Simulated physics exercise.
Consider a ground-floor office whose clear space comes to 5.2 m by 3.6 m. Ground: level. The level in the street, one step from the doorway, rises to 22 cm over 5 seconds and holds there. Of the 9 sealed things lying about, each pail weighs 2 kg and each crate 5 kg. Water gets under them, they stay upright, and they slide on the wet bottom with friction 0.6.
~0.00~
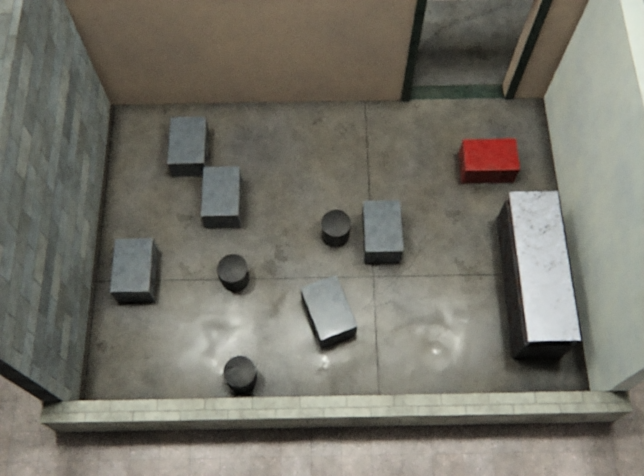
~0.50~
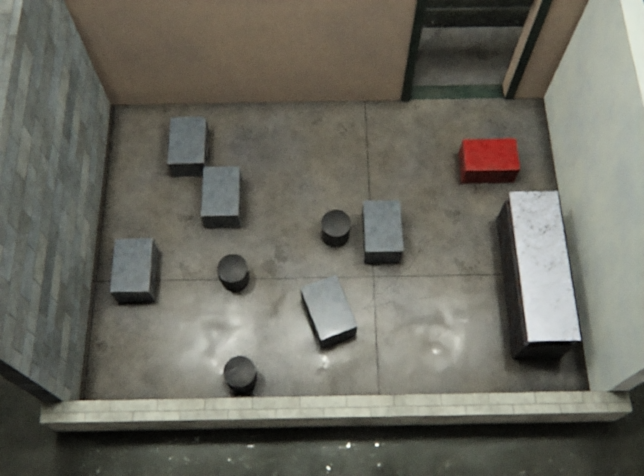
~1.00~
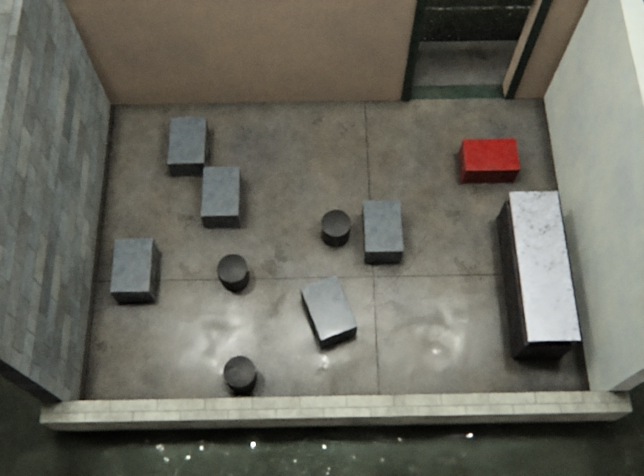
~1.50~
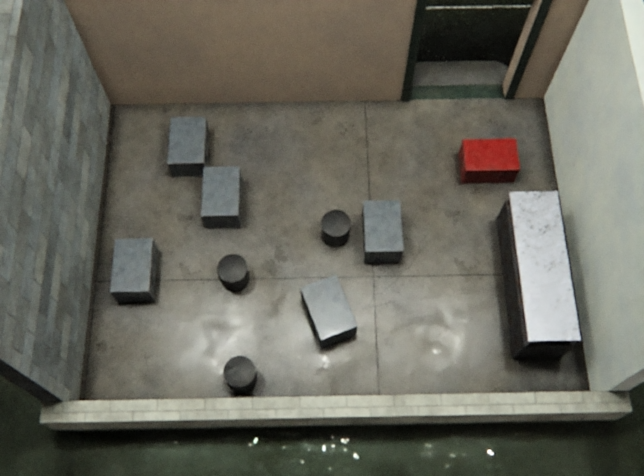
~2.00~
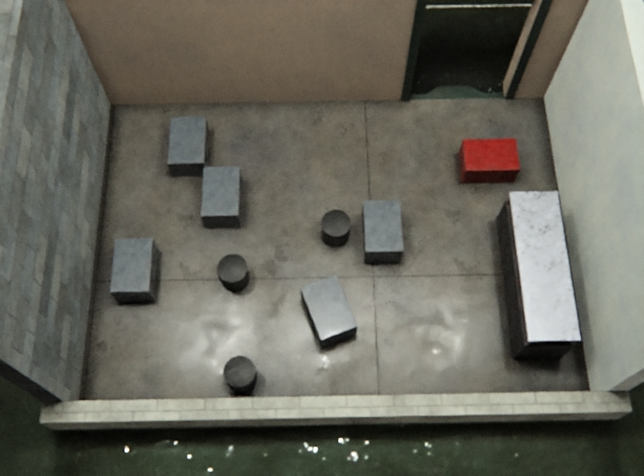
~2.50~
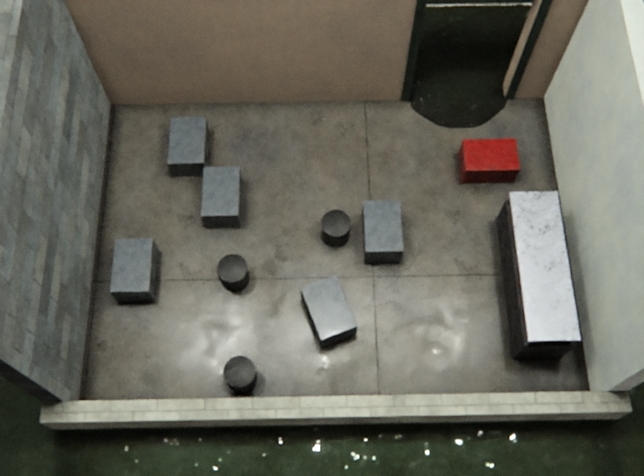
Dark water spread across the ground outside a walled room, then crept through the doorway at the back and onto the floor, while the red crate and the gray blocks stayed still.
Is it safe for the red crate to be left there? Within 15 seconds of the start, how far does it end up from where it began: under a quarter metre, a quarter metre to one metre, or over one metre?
It is left well away.
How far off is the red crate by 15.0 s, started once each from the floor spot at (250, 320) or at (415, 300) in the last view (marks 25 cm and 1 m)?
I'd expect it to get swept far off the first time and to get swept far off the second time.
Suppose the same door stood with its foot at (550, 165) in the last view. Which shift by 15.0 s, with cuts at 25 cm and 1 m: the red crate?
Result for the red crate - displaced a long way.
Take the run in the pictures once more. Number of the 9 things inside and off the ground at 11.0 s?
The count is 7.
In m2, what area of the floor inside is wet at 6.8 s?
Somewhere about 11.0 m2, give or take.
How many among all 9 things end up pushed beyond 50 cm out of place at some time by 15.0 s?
That comes to 9.
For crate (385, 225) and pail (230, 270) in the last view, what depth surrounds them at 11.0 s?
I'd put it at 9 cm and 3 cm respectively.
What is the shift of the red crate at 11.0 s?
Around 350 centimetres.
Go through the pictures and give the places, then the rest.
In the first picture, the red crate at (491, 154), on the bottom; 0.0 m2 under water; 0 of 9 have shifted.
In the second picture, the red crate at (491, 154), on the bottom; water covers 0.0 m2; 0 of 9 have shifted.
In the third picture, the red crate at (491, 154), on the bottom; water covers 0.0 m2; 0 of 9 have shifted.
In the fourth picture, the red crate at (491, 154), on the bottom; water covers 0.0 m2; 0 of 9 have shifted.
In the fifth picture, the red crate at (491, 154) rests on the ground; water covers 0.0 m2; 0 of 9 have shifted.
In the sixth picture, the red crate at (491, 154) rests on the ground; 0.3 m2 under water; 0 of 9 have shifted.
After 3.5 s the red crate is near (495, 168), 0.2 m from its start, aground; 0 afloat.
After 6.8 s the red crate is near (459, 241), 1.2 m from its start, afloat; 2 afloat.
After 11.0 s the red crate is near (255, 365), 3.5 m from its start, afloat; 7 afloat.
After 15.0 s the red crate is near (122, 160), 4.1 m from its start, afloat; 9 afloat.
